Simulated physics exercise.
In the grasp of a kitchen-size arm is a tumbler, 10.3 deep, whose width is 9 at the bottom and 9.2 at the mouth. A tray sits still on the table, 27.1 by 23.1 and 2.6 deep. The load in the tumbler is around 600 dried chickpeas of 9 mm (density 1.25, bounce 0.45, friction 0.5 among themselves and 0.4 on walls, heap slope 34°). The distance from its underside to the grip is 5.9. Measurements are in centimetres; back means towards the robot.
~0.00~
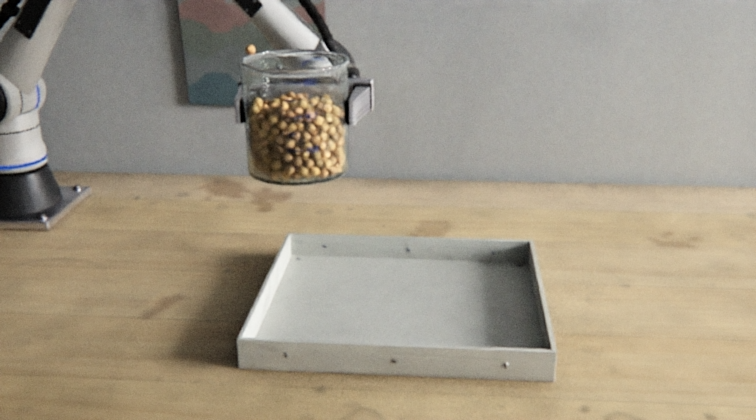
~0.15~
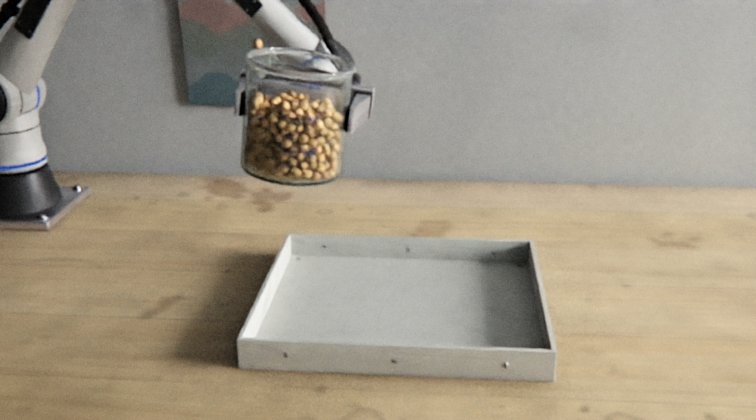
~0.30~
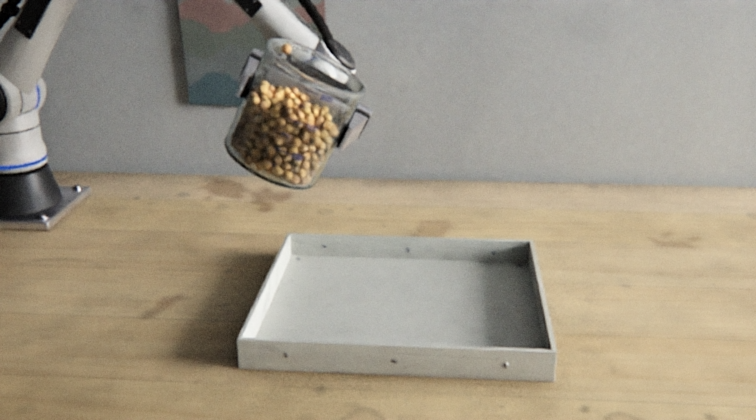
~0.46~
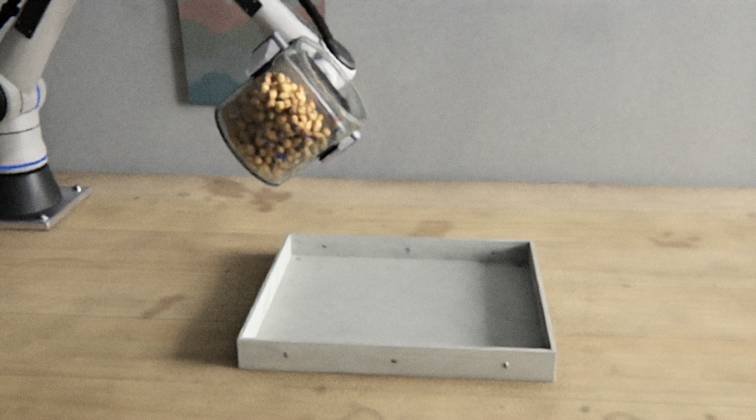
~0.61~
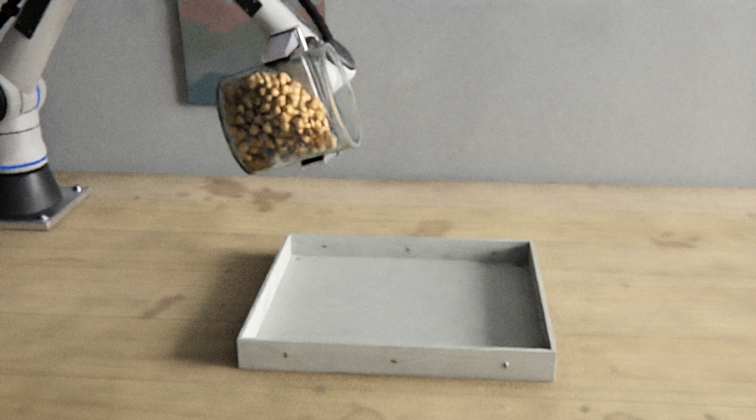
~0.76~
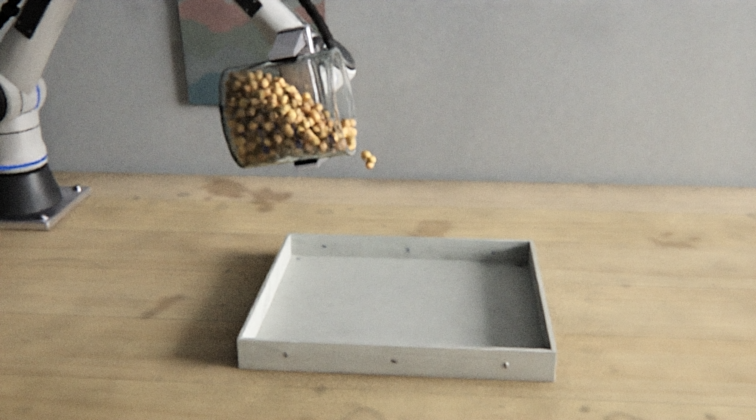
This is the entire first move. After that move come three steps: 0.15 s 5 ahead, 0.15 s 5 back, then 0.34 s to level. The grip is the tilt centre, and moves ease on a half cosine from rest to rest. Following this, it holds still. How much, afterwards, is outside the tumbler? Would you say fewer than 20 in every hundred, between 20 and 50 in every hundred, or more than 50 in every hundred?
Between 20 and 50 in every hundred.
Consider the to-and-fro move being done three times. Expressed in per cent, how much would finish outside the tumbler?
Roughly 70 in a hundred.
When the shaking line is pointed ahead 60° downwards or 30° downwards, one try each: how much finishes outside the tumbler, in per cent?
Result: Approx. 5 % and 20 %, one try each.
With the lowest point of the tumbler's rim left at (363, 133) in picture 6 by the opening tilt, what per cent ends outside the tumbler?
I'd say close to 10 per cent.
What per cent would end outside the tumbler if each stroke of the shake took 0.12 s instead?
In that case it would be near 50 percent.
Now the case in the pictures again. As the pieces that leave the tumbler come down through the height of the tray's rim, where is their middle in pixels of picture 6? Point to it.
Roughly at (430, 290).
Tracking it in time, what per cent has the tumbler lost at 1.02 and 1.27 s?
15, then 35.
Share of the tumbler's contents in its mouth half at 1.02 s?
Around 65 percent.
After 1.02 s, tilted 80° forward, highest piece 22 above the table; 512 in the tumbler, 4 in the tray, 79 in flight or on a rim.
After 1.27 s, tilted 25° forward, highest piece 24 above the table; 375 in the tumbler, 207 in the tray, 13 in flight or on a rim.
After 1.60 s, level, highest piece 21 above the table; 374 in the tumbler, 220 in the tray, 1 on the table or floor.
After 2.65 s, level, highest piece 21 above the table; 374 in the tumbler, 220 in the tray, 1 on the table or floor.
In the end, 374 in the tumbler, 220 in the tray, 1 on the table or floor. That is 37 % outside the tumbler.
